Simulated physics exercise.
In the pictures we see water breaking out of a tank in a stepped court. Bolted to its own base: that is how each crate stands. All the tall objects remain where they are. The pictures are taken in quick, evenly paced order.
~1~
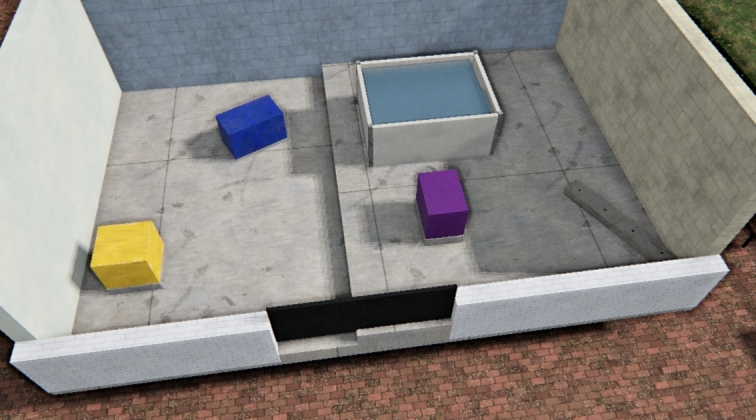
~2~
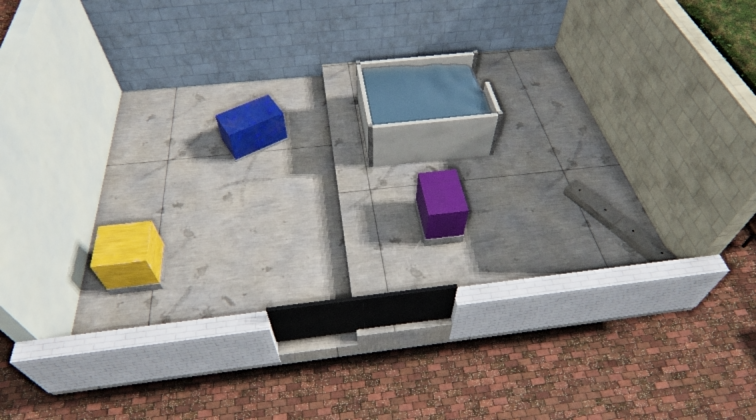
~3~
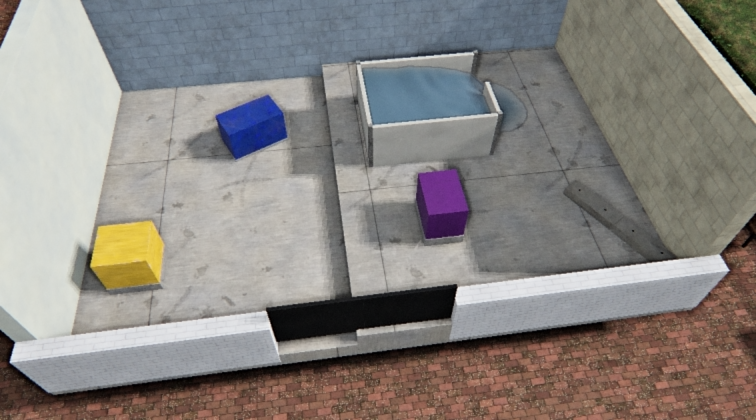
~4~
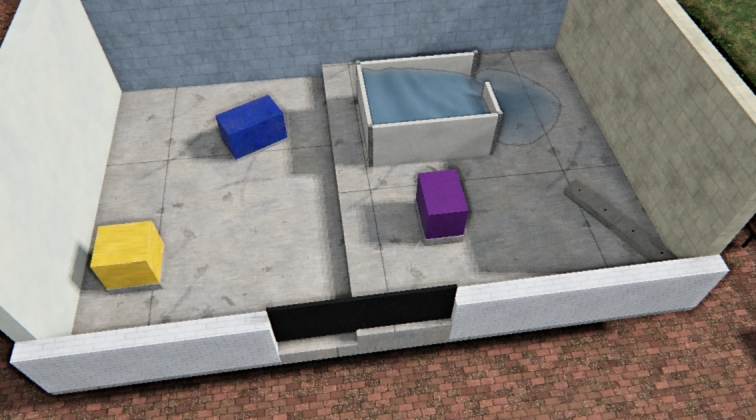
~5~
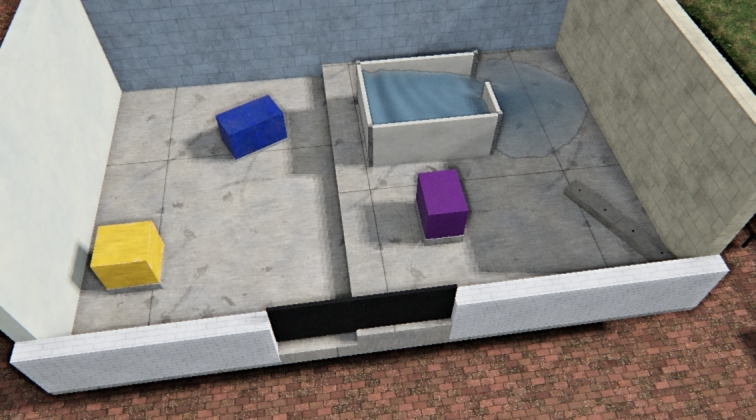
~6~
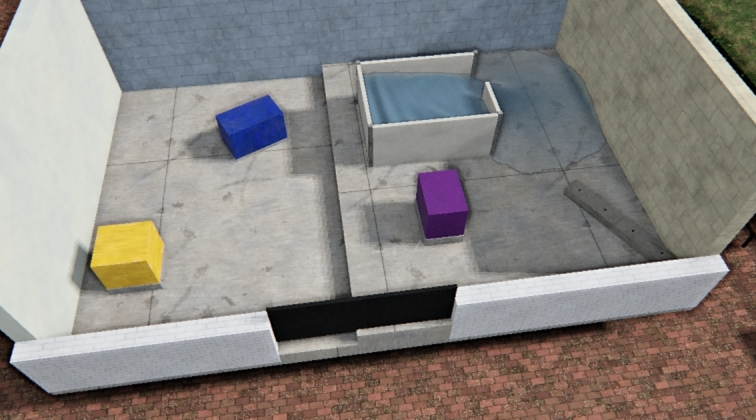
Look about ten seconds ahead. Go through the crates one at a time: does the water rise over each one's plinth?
One at a time: The yellow crate - water stays below; the blue crate - water gets over; the purple crate - water stays below.
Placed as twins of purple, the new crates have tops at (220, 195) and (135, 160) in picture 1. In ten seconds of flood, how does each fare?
I'd expect the first one is left untouched and the next one is left untouched.
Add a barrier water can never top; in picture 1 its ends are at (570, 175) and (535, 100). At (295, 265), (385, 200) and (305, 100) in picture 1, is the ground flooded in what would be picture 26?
Outcome by spot, in order - unwatered, unwatered, watered.
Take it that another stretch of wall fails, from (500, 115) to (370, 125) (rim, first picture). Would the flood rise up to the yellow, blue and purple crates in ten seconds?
One by one: Yellow gets wet; blue takes water; purple is topped.
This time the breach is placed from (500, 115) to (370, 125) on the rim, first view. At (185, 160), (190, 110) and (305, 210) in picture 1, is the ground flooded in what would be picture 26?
Place one: Spared by the leak. Place two: Spared by the leak. Place three: Reached by the flood.
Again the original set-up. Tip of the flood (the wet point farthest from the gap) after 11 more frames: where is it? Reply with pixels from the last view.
I'd say near (678, 279).
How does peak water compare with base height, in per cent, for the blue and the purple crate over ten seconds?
200 and 70 per cent, roughly.
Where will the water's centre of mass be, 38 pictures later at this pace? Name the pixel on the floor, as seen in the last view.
I'd put it at around (463, 140).
A moment on, water covers 15 % of the floor; the yellow crate not reached, the blue crate not reached, the purple crate not reached.
Next, water covers 15 % of the floor; the yellow crate not reached, the blue crate not reached, the purple crate not reached.
Then, water covers 35 % of the floor; the yellow crate not reached, the blue crate not reached, the purple crate not reached.
Later, water covers 65 % of the floor; the yellow crate not reached, the blue crate water round its plinth, the purple crate water round its plinth.
In the end, water covers 95 % of the floor; the yellow crate stayed above the water, the blue crate was topped, the purple crate stayed above the water.
